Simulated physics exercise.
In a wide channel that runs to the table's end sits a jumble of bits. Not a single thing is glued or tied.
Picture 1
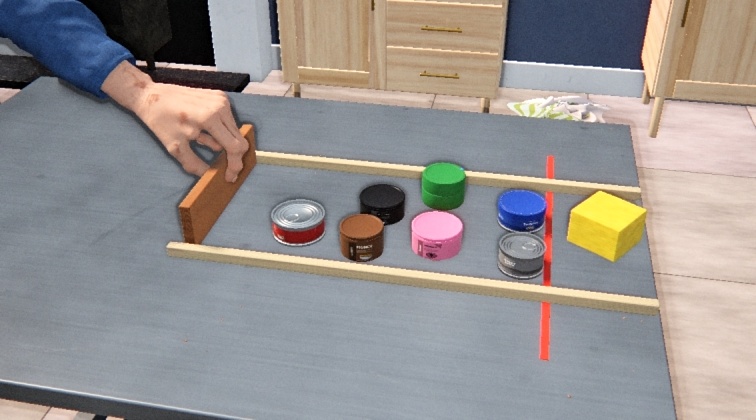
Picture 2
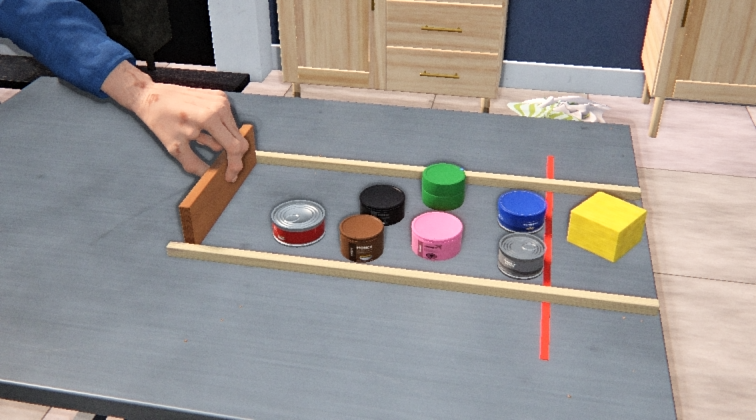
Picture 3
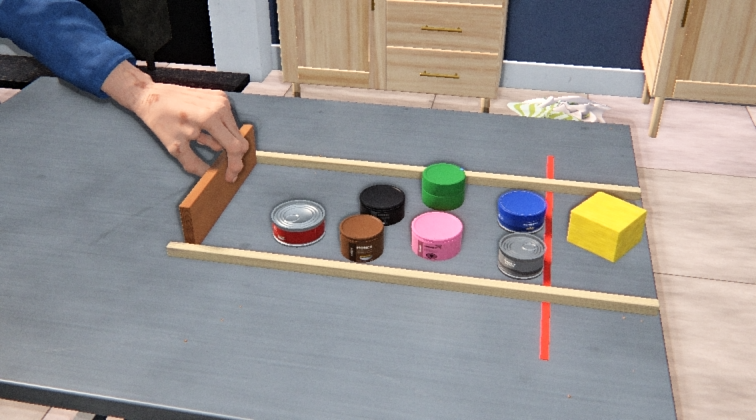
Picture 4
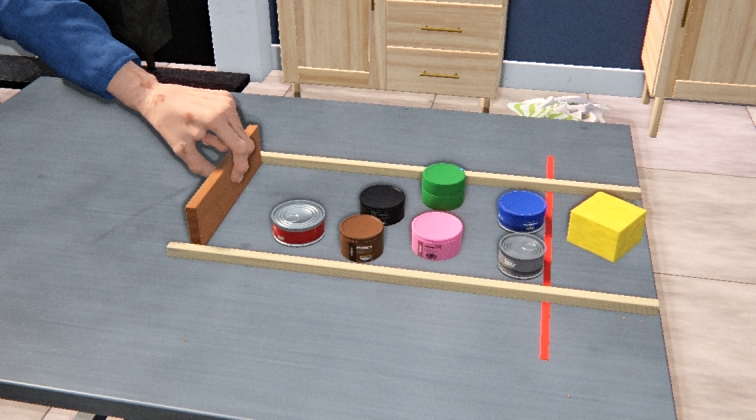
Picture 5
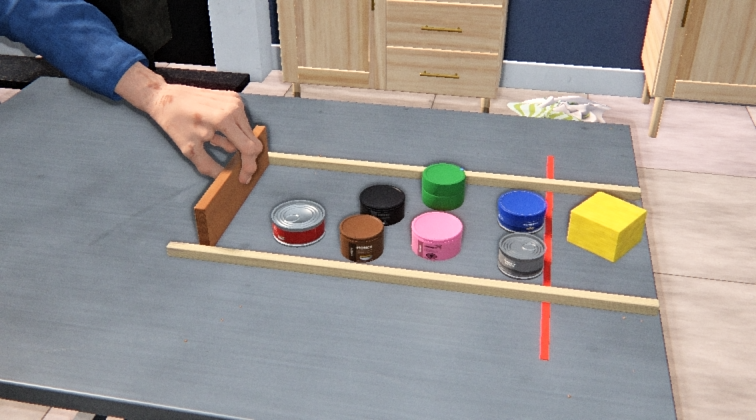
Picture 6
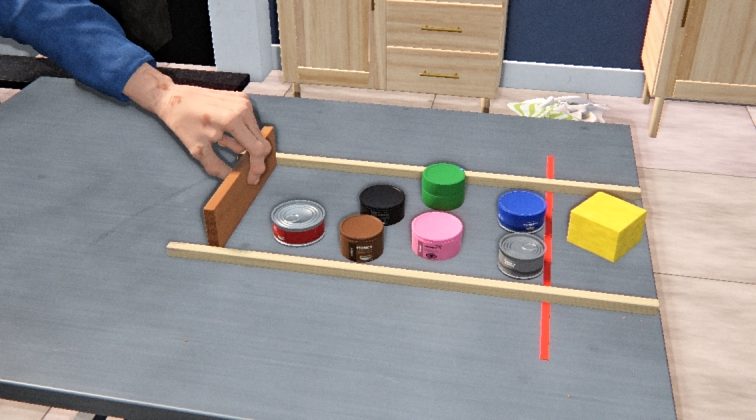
A hand held a wooden board upright behind a scattered group of colourful tins and tubs, then slid it slightly right toward the red tin, while everything else on the table stayed still.
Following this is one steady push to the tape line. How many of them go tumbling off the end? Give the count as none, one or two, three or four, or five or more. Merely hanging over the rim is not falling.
The count is one or two.
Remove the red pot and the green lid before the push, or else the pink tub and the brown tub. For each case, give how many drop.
0, then 0.
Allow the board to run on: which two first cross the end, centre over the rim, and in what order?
The yellow block first, the grey tin second.
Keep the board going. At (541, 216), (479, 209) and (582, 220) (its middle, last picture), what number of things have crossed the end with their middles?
The numbers past the end are 1, 0 and 4.
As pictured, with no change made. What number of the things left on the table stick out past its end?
So the number is 1.
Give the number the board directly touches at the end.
Tally at the end: 3.
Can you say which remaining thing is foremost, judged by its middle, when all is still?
Grey tin.
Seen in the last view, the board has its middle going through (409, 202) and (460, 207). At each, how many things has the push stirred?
5 by the first point, 7 by the second.
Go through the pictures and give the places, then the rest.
Yellow block (607, 226); grey tin (522, 256); blue tin (522, 212); board (222, 183); tape (548, 239), in the first frame.
Grey tin (522, 256); red pot (299, 224), in the second frame.
Blue tin (522, 213); pink tub (437, 237), in the third frame.
Yellow block (607, 226); green lid (444, 187), in the fourth frame.
Grey tin (522, 256); brown tub (362, 239), in the fifth frame.
Yellow block (607, 226); grey tin (522, 256); blue tin (522, 213); board (244, 185); tape (548, 239), in the sixth frame.
Soon after, none off yet; yellow block at rest near (607, 226); grey tin at rest near (522, 256); blue tin at rest near (522, 213).
By the end, the number that fall off is one or two; fallen, yellow block.
